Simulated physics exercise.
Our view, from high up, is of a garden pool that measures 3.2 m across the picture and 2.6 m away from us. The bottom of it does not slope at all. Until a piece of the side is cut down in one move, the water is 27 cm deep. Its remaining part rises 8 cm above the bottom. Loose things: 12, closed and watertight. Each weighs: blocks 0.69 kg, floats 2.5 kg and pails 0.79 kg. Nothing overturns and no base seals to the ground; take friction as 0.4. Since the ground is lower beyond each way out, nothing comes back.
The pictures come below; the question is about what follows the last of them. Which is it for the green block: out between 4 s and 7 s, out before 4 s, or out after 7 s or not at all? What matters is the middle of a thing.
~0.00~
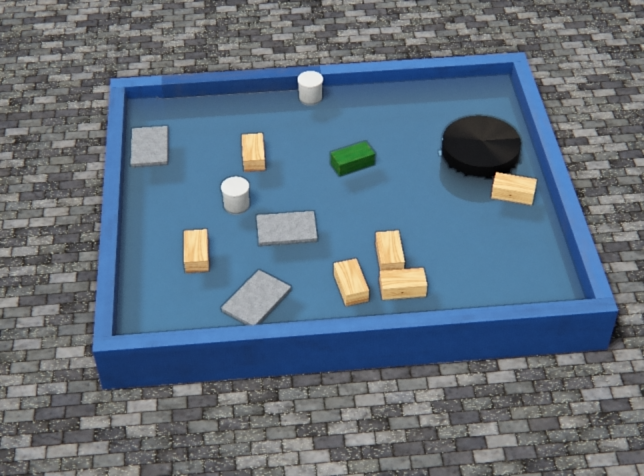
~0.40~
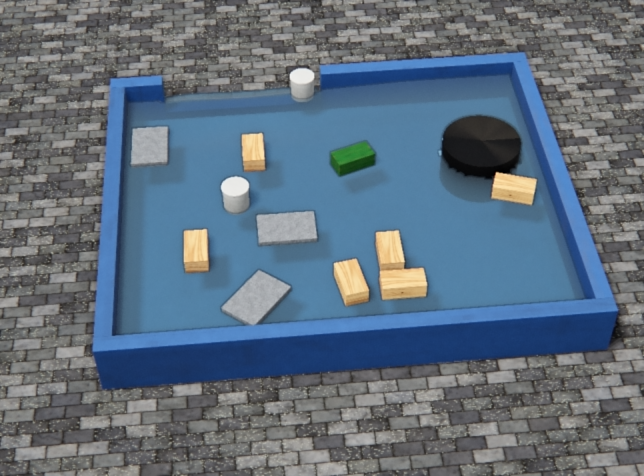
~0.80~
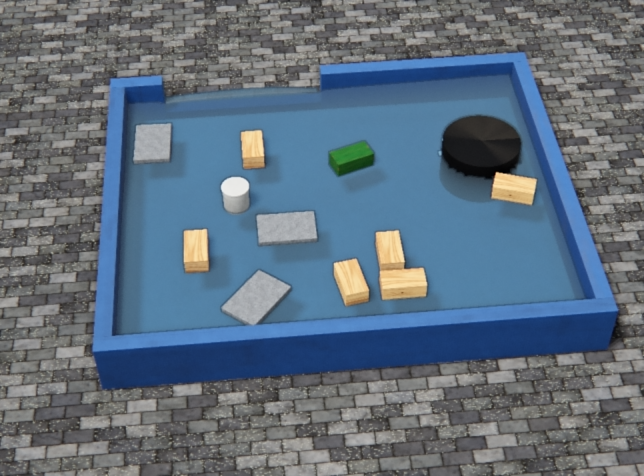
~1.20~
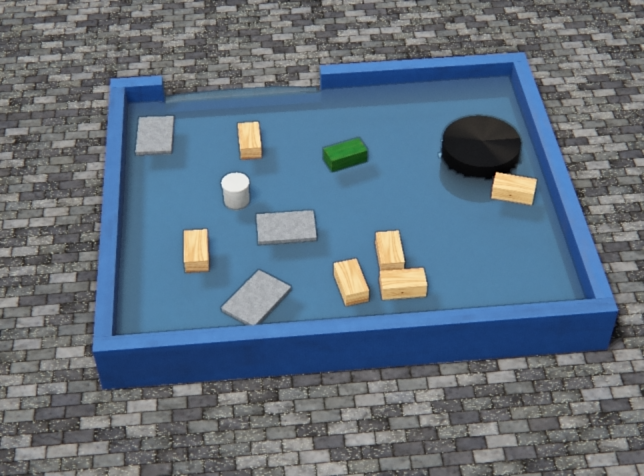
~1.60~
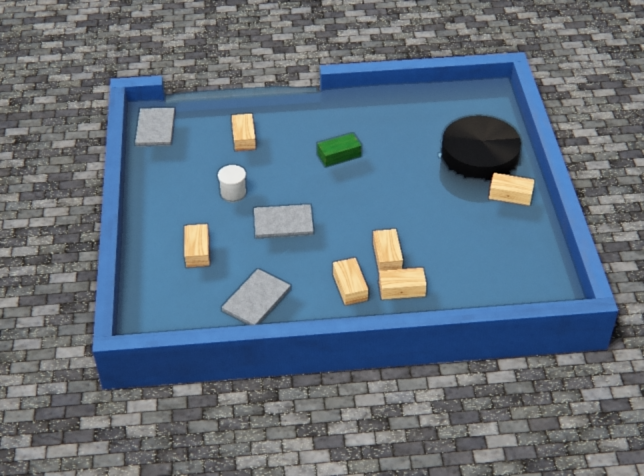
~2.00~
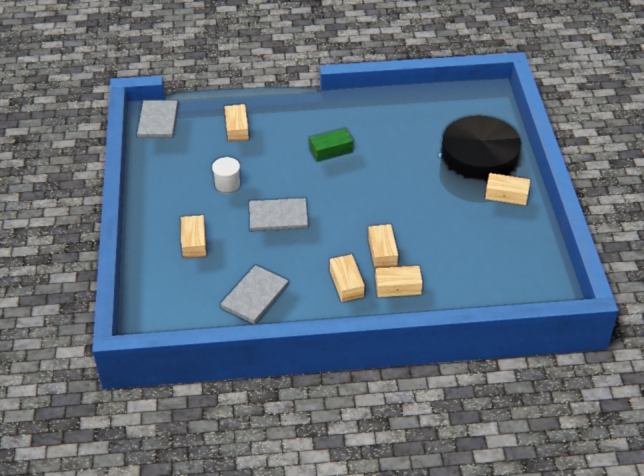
Out between 4 s and 7 s.
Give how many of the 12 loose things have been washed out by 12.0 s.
Total: 5.
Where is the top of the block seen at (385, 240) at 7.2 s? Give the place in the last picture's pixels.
I'd put it somewhere near (342, 223).
After 3.2 s the green block is near (309, 122), 0.5 m from its start, afloat; 1 of 12 are out; 11 afloat.
After 7.2 s the green block has gone out (at 5.9 s); 4 of 12 are out; 8 afloat.
After 12.0 s the green block has gone out (at 5.9 s); 5 of 12 are out; 7 afloat.
After 16.0 s the green block has gone out (at 5.9 s); 6 of 12 are out; 6 afloat.
